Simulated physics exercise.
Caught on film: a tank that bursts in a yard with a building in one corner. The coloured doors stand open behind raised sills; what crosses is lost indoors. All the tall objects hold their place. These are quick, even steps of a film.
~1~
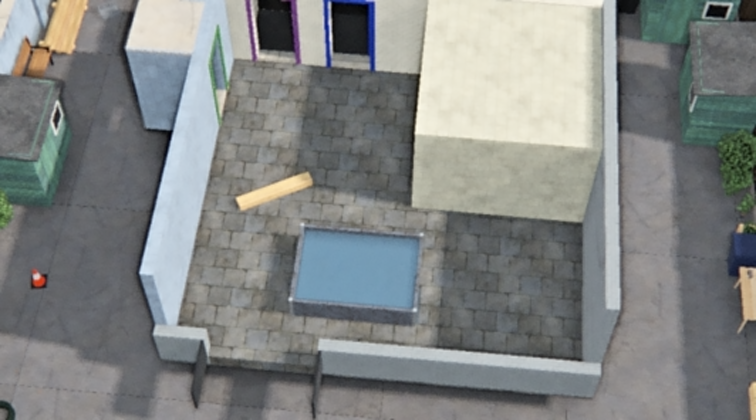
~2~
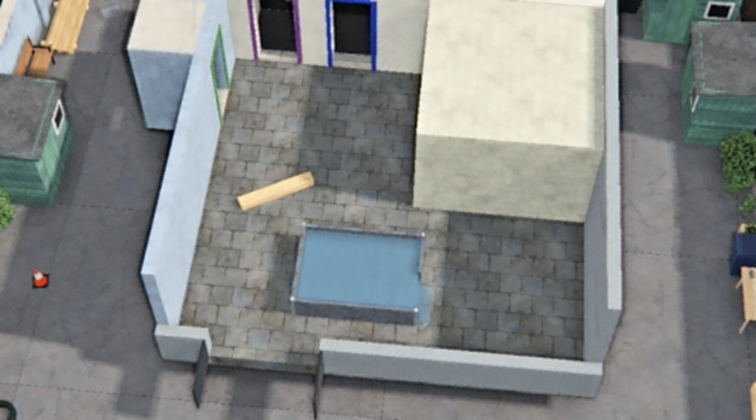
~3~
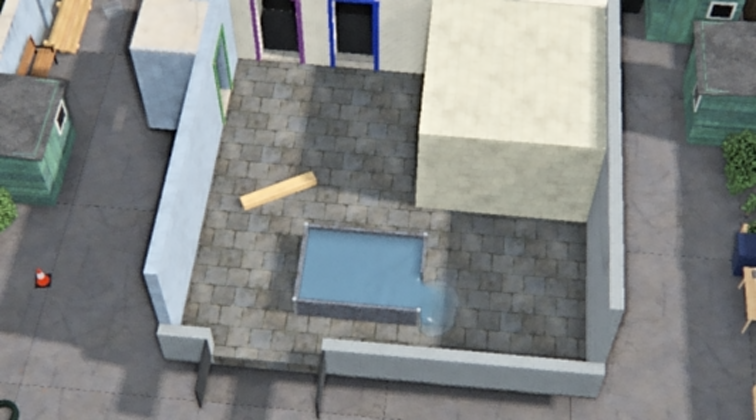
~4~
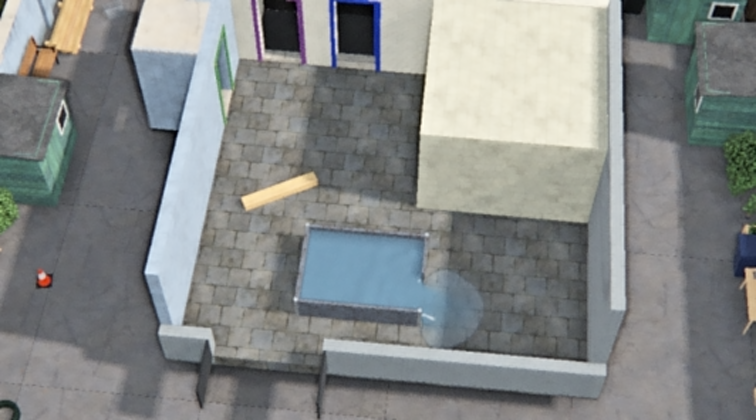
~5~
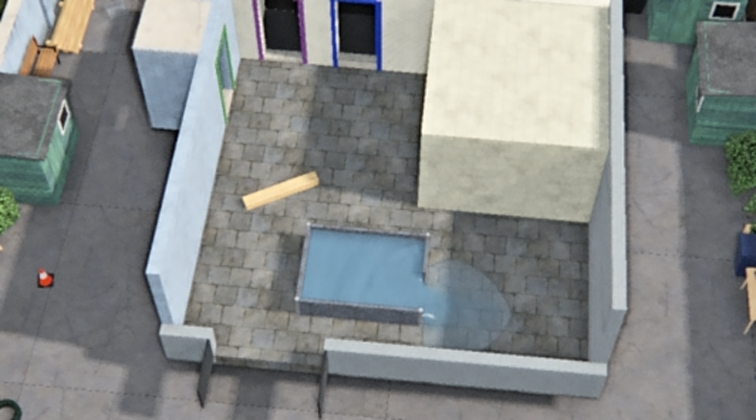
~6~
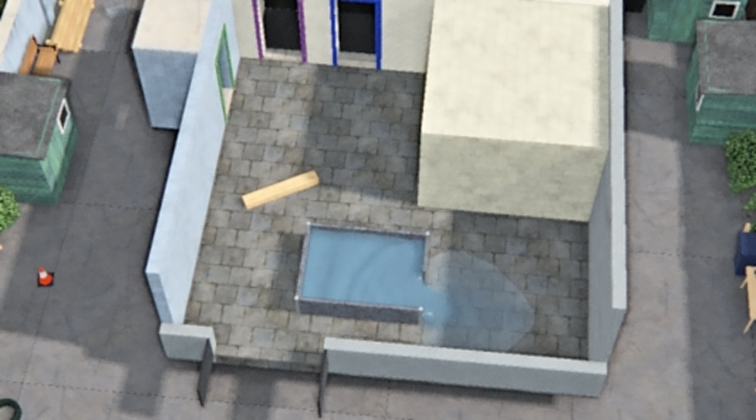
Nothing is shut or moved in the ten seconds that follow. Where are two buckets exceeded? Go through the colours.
One by one: The purple door holds within the limit; the green door holds within the limit; the blue door holds within the limit.
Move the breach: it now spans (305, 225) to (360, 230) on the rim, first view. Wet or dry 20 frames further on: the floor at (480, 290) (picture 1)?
Answer: No water.
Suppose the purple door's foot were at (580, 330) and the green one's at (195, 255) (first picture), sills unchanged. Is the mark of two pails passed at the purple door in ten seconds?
In short: The purple door lets more in.
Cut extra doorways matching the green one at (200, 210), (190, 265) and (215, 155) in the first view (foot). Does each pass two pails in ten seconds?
In that order: Is under, takes less, keeps below it.
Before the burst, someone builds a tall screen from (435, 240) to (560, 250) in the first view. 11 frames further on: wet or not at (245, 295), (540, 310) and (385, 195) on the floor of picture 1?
One after the other: No water, flooded, clear.
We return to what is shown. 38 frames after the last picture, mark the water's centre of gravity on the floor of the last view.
At about (455, 284).
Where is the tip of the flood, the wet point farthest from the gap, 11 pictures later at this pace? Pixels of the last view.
Around (581, 231).
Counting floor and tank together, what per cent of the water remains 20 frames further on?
Roughly 100 per cent.
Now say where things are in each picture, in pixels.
In the first picture, still water in the water tank at (357, 269).
In the second picture, the front is at (423, 326), out from the gap at (416, 300).
In the third picture, water pours out at (418, 301) and has run to (454, 295).
In the fourth picture, the front is at (479, 300), out from the gap at (419, 302).
In the fifth picture, the front is at (506, 321), out from the gap at (421, 301).
In the sixth picture, the front is at (529, 325), out from the gap at (421, 300).
A moment on, water covers 20 % of the floor; the purple door not reached, the green door not reached, the blue door not reached.
Next, water covers 20 % of the floor; the purple door not reached, the green door not reached, the blue door not reached.
Then, water covers 20 % of the floor; the purple door not reached, the green door not reached, the blue door not reached.
Later, water covers 35 % of the floor; the purple door not reached, the green door not reached, the blue door not reached.
In the end, water covers 60 % of the floor; the purple door not reached, the green door not reached, the blue door not reached.
